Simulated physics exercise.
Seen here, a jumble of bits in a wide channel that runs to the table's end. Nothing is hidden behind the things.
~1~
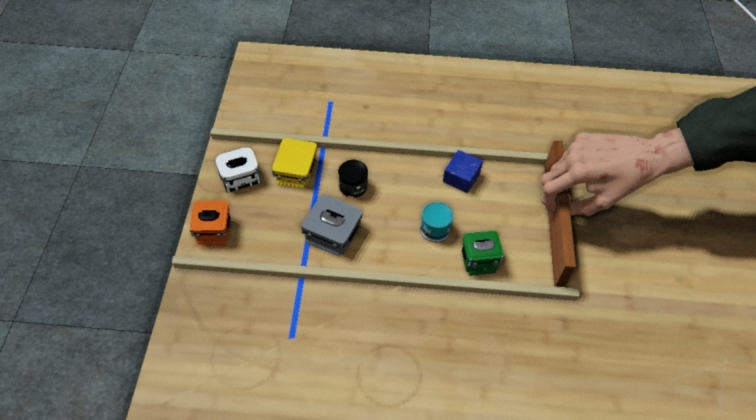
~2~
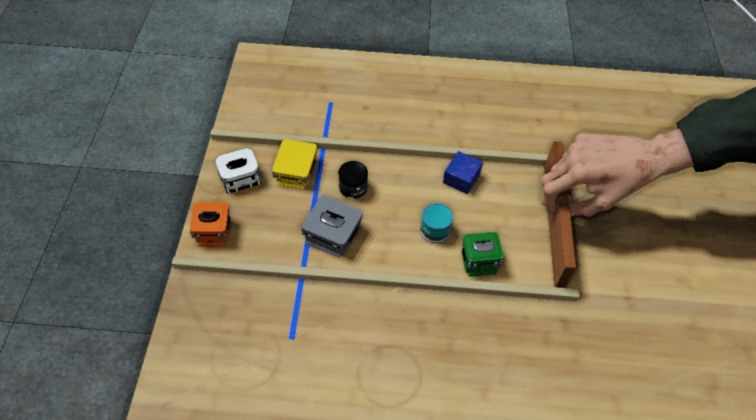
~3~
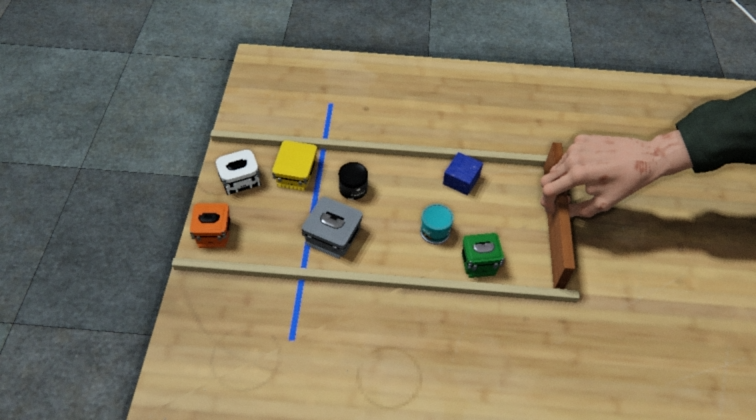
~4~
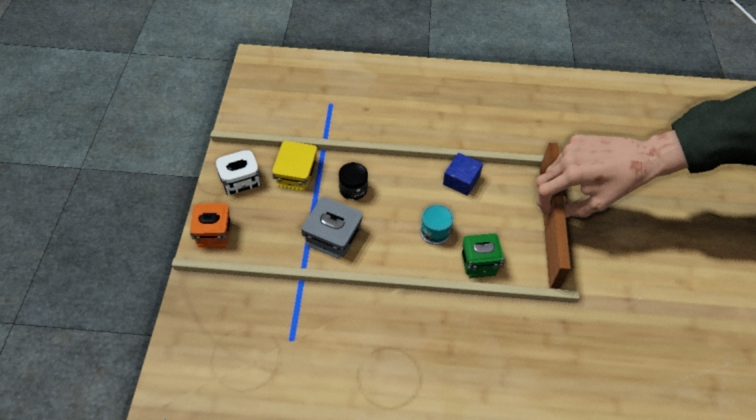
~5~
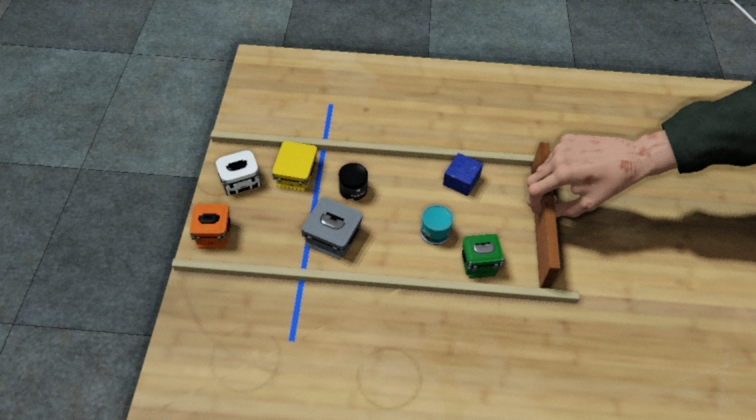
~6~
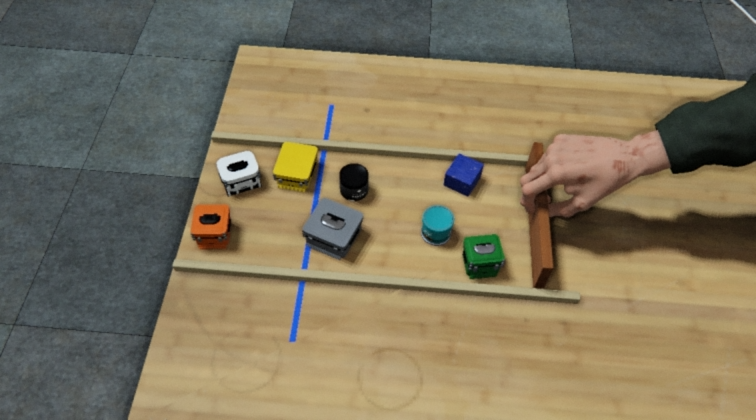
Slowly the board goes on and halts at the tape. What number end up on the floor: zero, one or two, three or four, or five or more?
As it turns out, the number that fall off is zero.
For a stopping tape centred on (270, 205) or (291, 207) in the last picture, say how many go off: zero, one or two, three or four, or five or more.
Taking them in turn, just one or two; none.
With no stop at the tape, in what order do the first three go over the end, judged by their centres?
Earliest first: The orange case, then the white case, then the grey case.
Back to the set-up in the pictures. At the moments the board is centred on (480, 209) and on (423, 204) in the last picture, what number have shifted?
2 and 3.
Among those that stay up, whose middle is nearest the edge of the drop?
It is the orange case.
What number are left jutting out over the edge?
0 of them.
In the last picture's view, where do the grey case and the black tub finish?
The grey case at (253, 224), the black tub at (300, 188).
Soon after, none off yet; orange case at rest near (212, 226); white case at rest near (239, 173); yellow case at rest near (296, 167).
At rest, the number that fall off is zero.
